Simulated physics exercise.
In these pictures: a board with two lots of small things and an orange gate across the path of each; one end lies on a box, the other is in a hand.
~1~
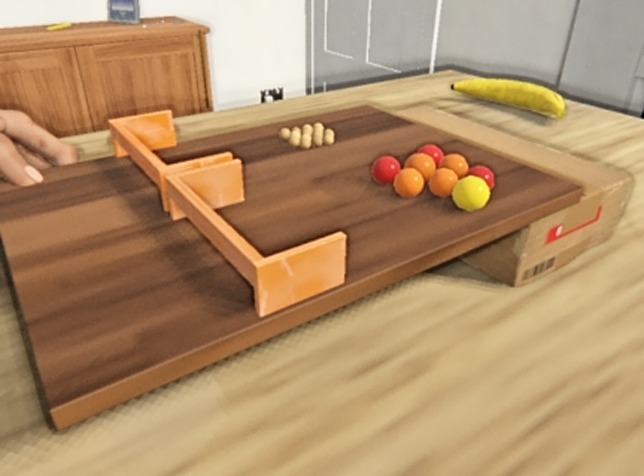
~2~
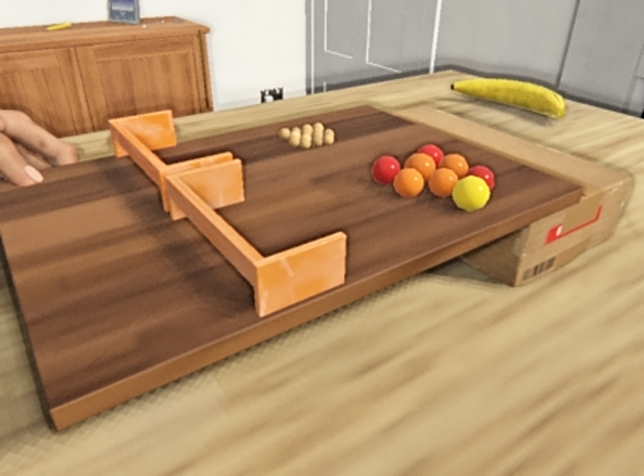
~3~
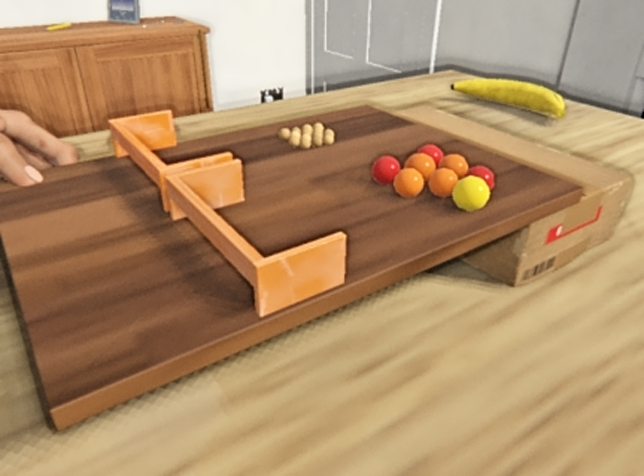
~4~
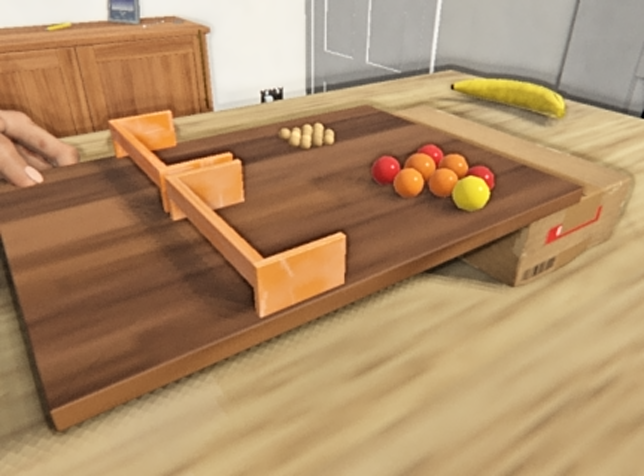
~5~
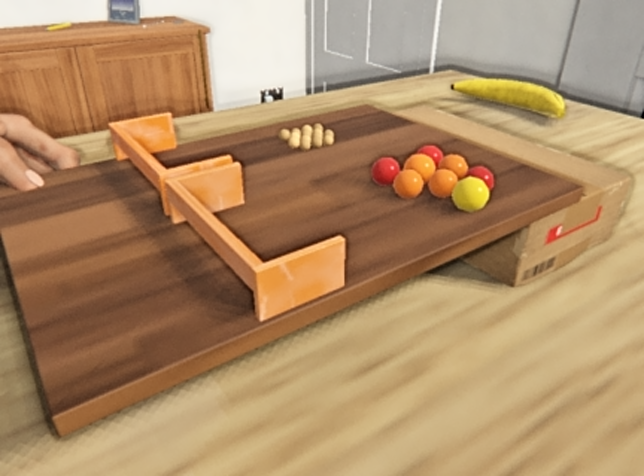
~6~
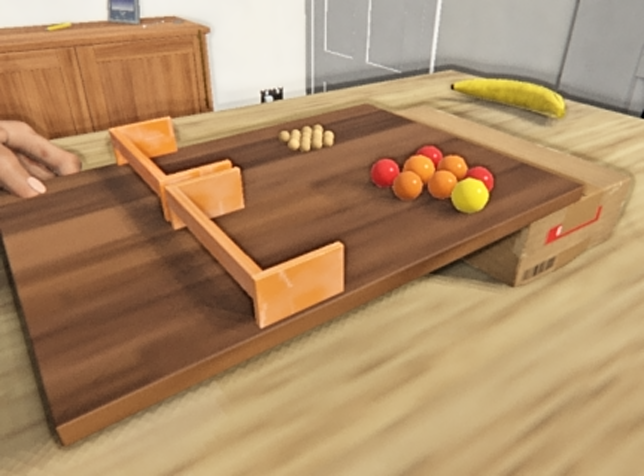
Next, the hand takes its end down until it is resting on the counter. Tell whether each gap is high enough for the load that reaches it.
In the end I'd bet the near batch stays caught; I'd bet the far batch heads on downhill.
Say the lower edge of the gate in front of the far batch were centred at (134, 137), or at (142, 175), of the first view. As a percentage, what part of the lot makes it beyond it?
The first try lets some 100 per cent by, the second some 0 per cent.
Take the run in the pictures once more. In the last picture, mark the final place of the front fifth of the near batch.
About (234, 295).
Then, 0.35 s later than the last frame, board sloping at 10°; near batch on its way down; far batch on its way down.
Then, 0.66 s later than the last frame, board resting at 12°; near batch has reached its gate; far batch roughly a quarter past its gate.
Then, 0.92 s later than the last frame, board resting at 12°; near batch has reached its gate; far batch every one past its gate.
When it is over, board resting at 12°; near batch gathered behind its gate; far batch every one past its gate.
